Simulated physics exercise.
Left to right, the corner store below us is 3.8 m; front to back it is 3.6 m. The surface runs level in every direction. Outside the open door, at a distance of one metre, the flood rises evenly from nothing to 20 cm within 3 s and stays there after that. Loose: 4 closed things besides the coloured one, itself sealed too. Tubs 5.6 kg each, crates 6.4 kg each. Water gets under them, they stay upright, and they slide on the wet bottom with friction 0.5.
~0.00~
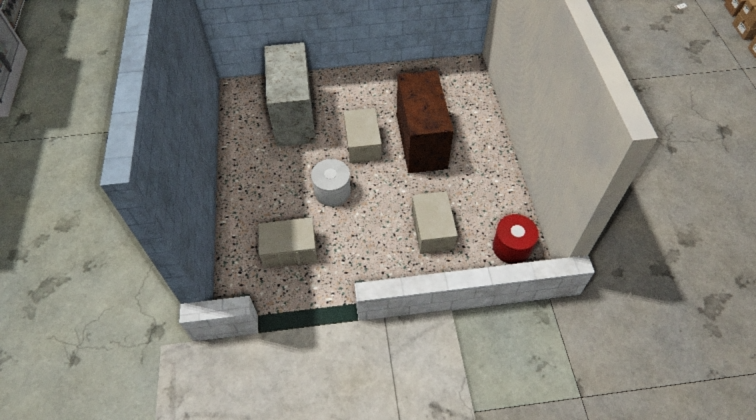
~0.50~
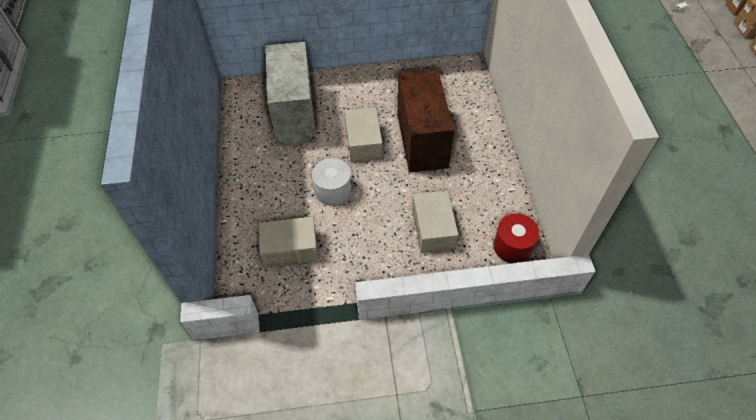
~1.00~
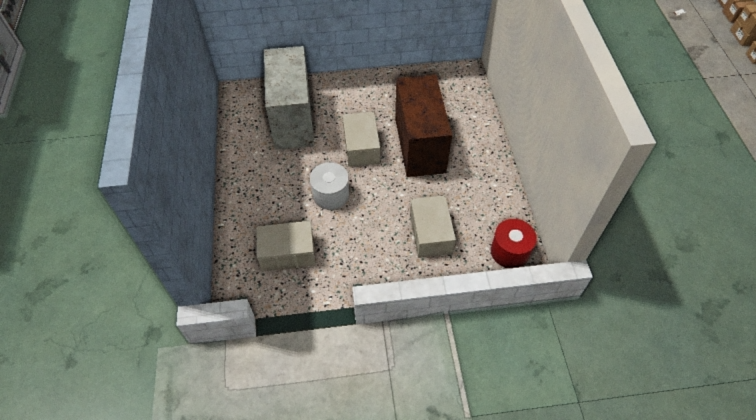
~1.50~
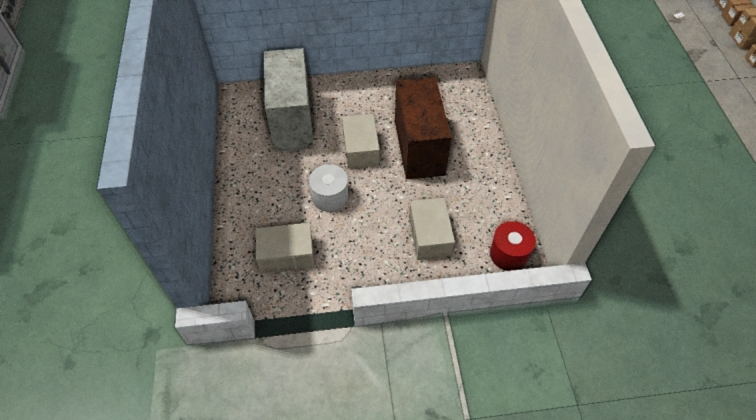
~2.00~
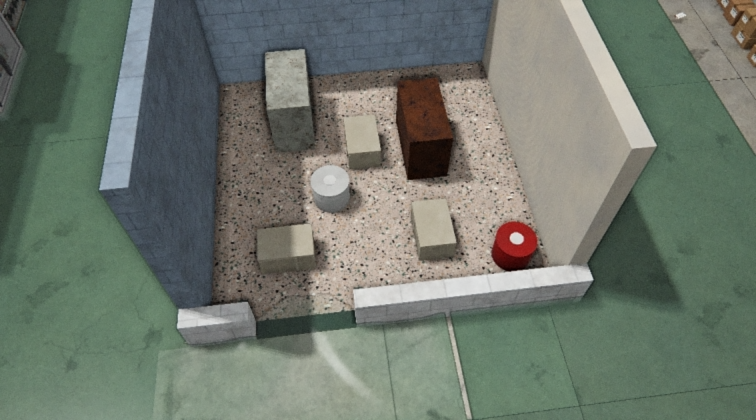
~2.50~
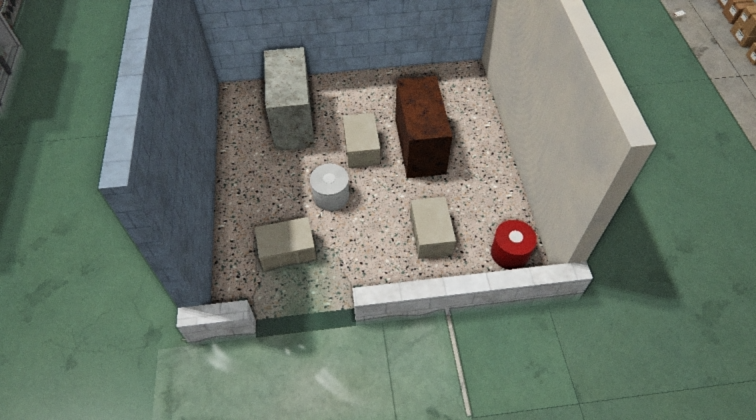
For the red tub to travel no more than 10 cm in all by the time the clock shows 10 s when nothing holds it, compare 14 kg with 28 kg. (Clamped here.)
Extra weight is not needed.
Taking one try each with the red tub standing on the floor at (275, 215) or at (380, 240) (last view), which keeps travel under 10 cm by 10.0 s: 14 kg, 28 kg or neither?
Taking them in turn, only the heavier mass keeps it, and the lighter mass keeps it.
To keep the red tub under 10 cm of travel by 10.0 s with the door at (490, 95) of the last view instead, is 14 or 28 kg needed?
In that setup the first mass works.
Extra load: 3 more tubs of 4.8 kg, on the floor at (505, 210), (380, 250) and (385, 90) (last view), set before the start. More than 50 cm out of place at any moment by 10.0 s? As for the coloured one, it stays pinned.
Note, in sequence: Not exceeded, not exceeded, exceeded.
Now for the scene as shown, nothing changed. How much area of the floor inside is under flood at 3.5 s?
That flooded area is roughly 3.5 m2.
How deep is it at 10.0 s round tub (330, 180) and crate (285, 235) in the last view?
Depth approx. 9 cm / 13 cm.
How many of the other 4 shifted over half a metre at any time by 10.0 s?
Total: 3.
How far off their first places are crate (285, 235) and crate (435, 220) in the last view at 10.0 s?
They sit 250 cm and 0 cm away, in the order given.
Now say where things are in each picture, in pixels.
The red tub at (518, 231) rests on the ground; 0.0 m2 under water; 0 of 5 have shifted, in the first frame.
The red tub at (519, 231), on the bottom; 0.0 m2 under water; 0 of 5 have shifted, in the second frame.
The red tub at (516, 236) rests on the ground; 0.0 m2 under water; 0 of 5 have shifted, in the third frame.
The red tub at (515, 238), on the bottom; 0.0 m2 under water; 0 of 5 have shifted, in the fourth frame.
The red tub at (517, 239) rests on the ground; water covers 0.1 m2; 0 of 5 have shifted, in the fifth frame.
The red tub at (516, 237) rests on the ground; water covers 0.6 m2; 0 of 5 have shifted, in the sixth frame.
After 3.5 s the red tub would be 0 cm from its start with 14 kg and 0 cm from its start with 28 kg; 0 cm of water round it then.
After 4.5 s the red tub would be 0 cm from its start with 14 kg and 0 cm from its start with 28 kg; 0 cm of water round it then.
After 7.0 s the red tub would be 0 cm from its start with 14 kg and 0 cm from its start with 28 kg; 1 cm of water round it then.
After 10.0 s the red tub would be 0 cm from its start with 14 kg and 0 cm from its start with 28 kg; 5 cm of water round it then.
